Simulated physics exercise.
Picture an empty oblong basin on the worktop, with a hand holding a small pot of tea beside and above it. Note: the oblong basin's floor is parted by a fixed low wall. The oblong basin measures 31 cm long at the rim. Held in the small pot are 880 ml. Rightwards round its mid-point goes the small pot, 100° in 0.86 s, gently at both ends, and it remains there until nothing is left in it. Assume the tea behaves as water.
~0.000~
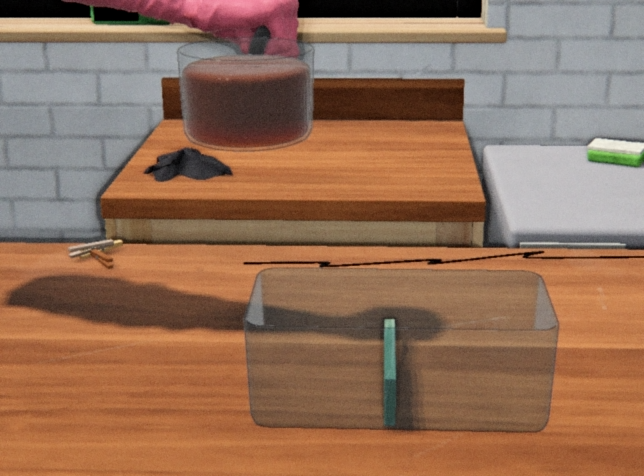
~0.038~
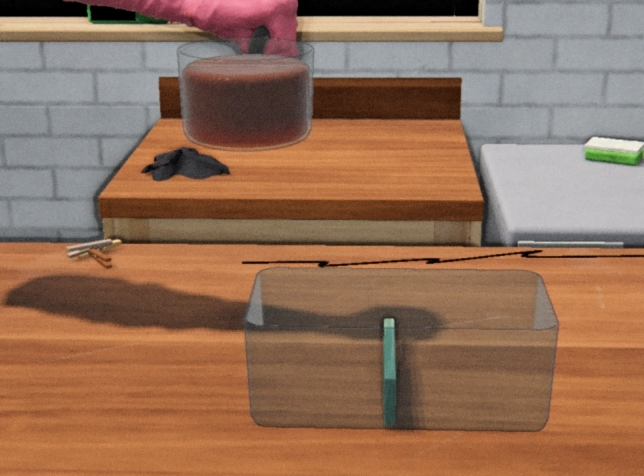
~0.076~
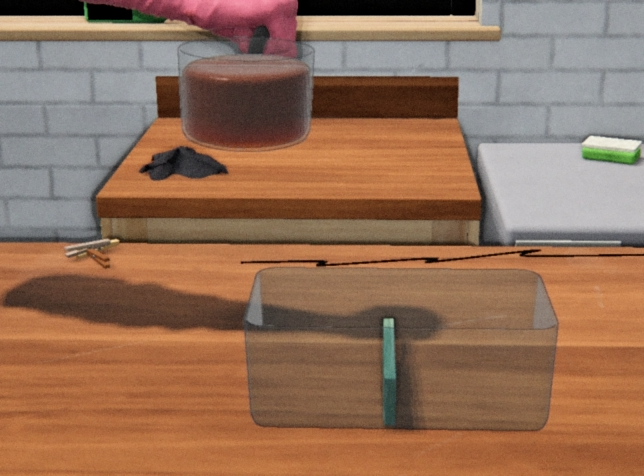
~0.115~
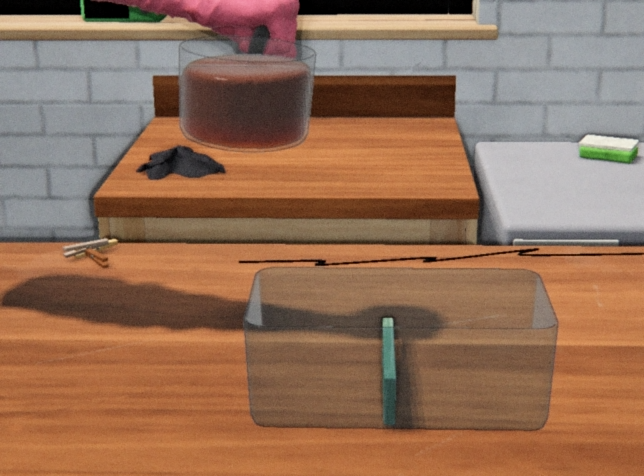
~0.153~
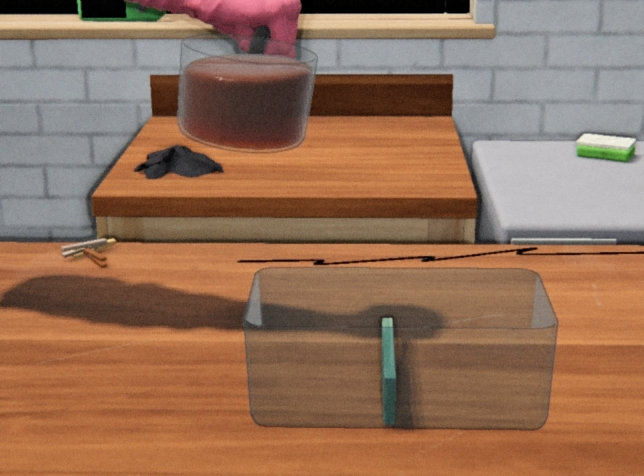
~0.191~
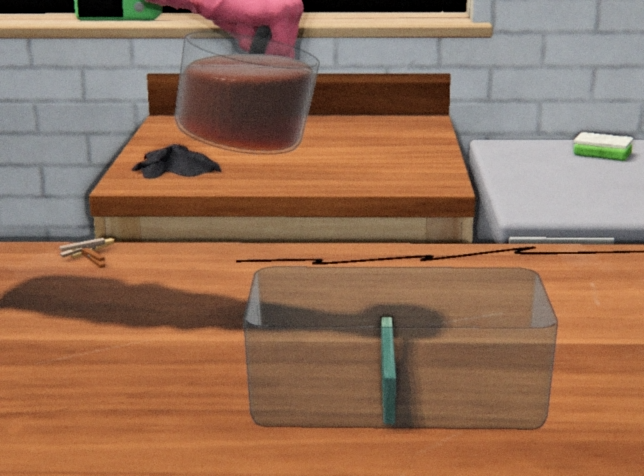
A pink hand holding a clear pot of reddish-brown tea above a wooden worktop, gently tilting it slightly to the right.
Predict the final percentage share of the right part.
Right part: About 65 %.
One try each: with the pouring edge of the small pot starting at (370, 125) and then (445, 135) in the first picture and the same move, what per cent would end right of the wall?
Try 1: Approx. 95 %; try 2: Approx. 85 %.
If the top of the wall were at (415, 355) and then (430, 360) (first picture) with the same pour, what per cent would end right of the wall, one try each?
In order, 35 and 15 per cent.
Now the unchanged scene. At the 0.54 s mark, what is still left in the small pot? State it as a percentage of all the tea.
Roughly 68 %.
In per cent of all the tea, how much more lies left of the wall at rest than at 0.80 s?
Roughly 28 in a hundred.
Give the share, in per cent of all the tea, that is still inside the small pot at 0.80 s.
Roughly 18 percent remains.
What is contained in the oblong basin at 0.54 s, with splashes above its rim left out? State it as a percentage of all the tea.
Some 2 per cent.
After 0.54 s the tilt is 70° and 68 per cent is still to pour, 2 is left of the wall and 0 right of it.
After 0.80 s the tilt is 99° and 17 per cent is still to pour, 5 is left of the wall and 48 right of it.
After 1.07 s the tilt is 100° and 3 per cent is still to pour, 26 is left of the wall and 65 right of it.
After 1.36 s the tilt is 100° and 0 per cent is still to pour, 33 is left of the wall and 65 right of it.
In the end 33 per cent lies left of the wall, 65 right of it and 1 outside.
